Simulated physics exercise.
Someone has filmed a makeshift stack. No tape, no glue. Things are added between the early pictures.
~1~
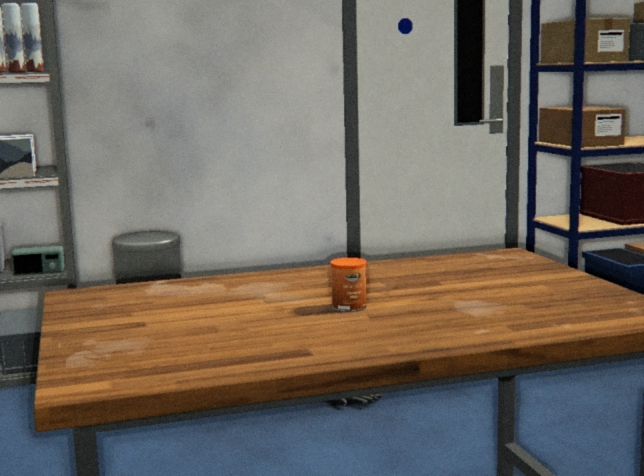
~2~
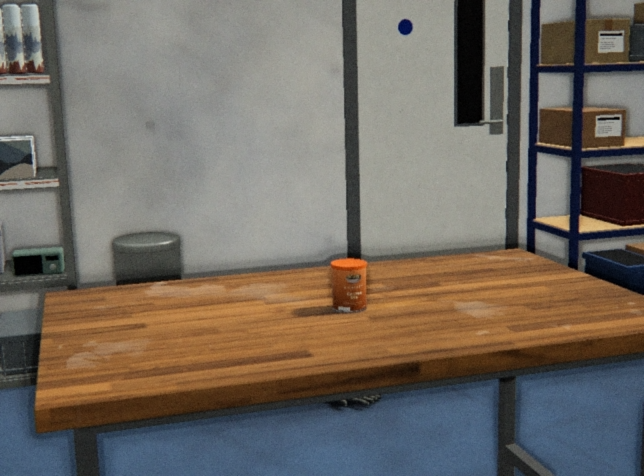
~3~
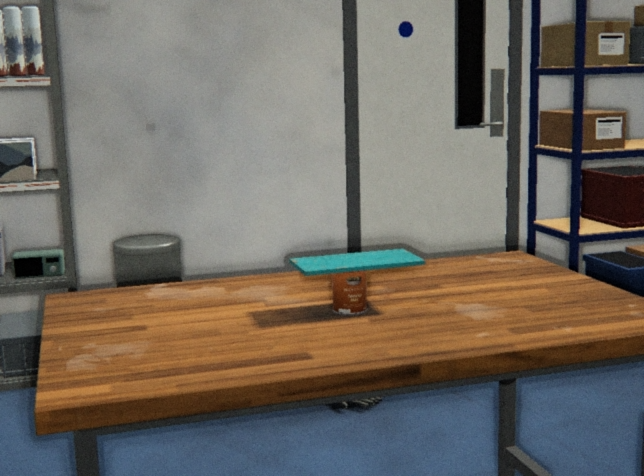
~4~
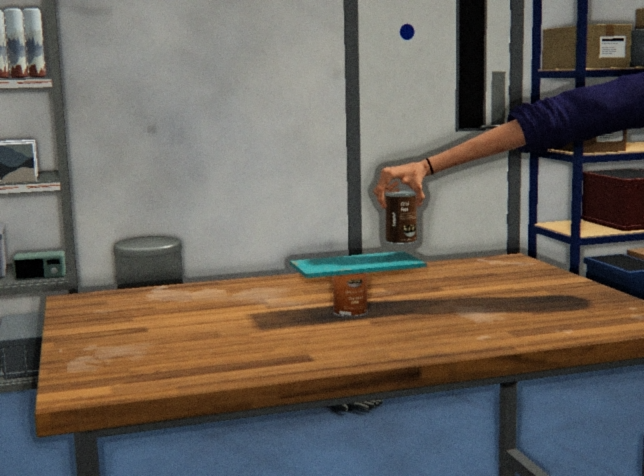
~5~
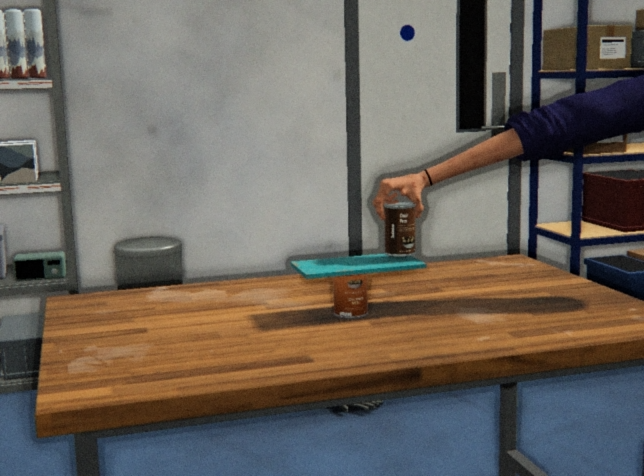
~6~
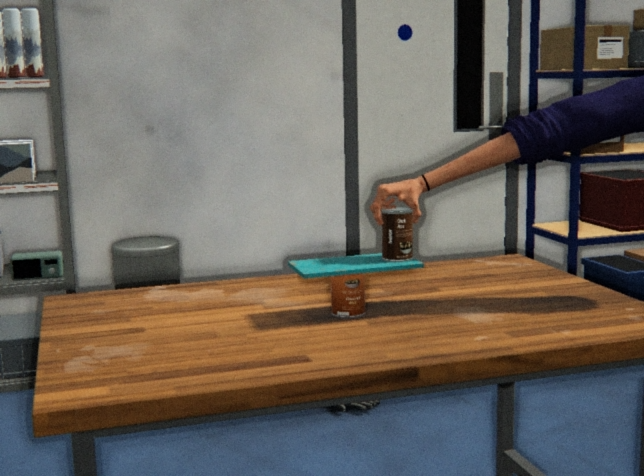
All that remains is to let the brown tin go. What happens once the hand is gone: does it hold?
The stack loses its balance.
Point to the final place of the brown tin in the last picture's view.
Near (438, 289).
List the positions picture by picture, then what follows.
In the first frame, the last thing is not in view yet; orange tin (349, 285).
In the second frame, the last thing is not in view yet; orange tin (349, 286).
In the third frame, the last thing is not in view yet; orange tin (349, 288).
The fourth frame shows still above its spot; brown tin (401, 217); orange tin (350, 290).
The fifth frame shows still above its spot; brown tin (400, 229); orange tin (350, 291).
The sixth frame shows in place under the hand; brown tin (397, 234); orange tin (348, 290).
Then, 0.30 s on from there, brown tin now fallen; turquoise board turned 49° from how it was put.
Then, 0.40 s on from there, turquoise board turned 59° from how it was put.
Then, 0.50 s on from there, turquoise board turned 45° from how it was put.
In the end, fallen, brown tin; toppled in the stack, turquoise board; orange tin unmoved. At the end, from the last picture's camera, brown tin near (438, 290). The stack comes apart.
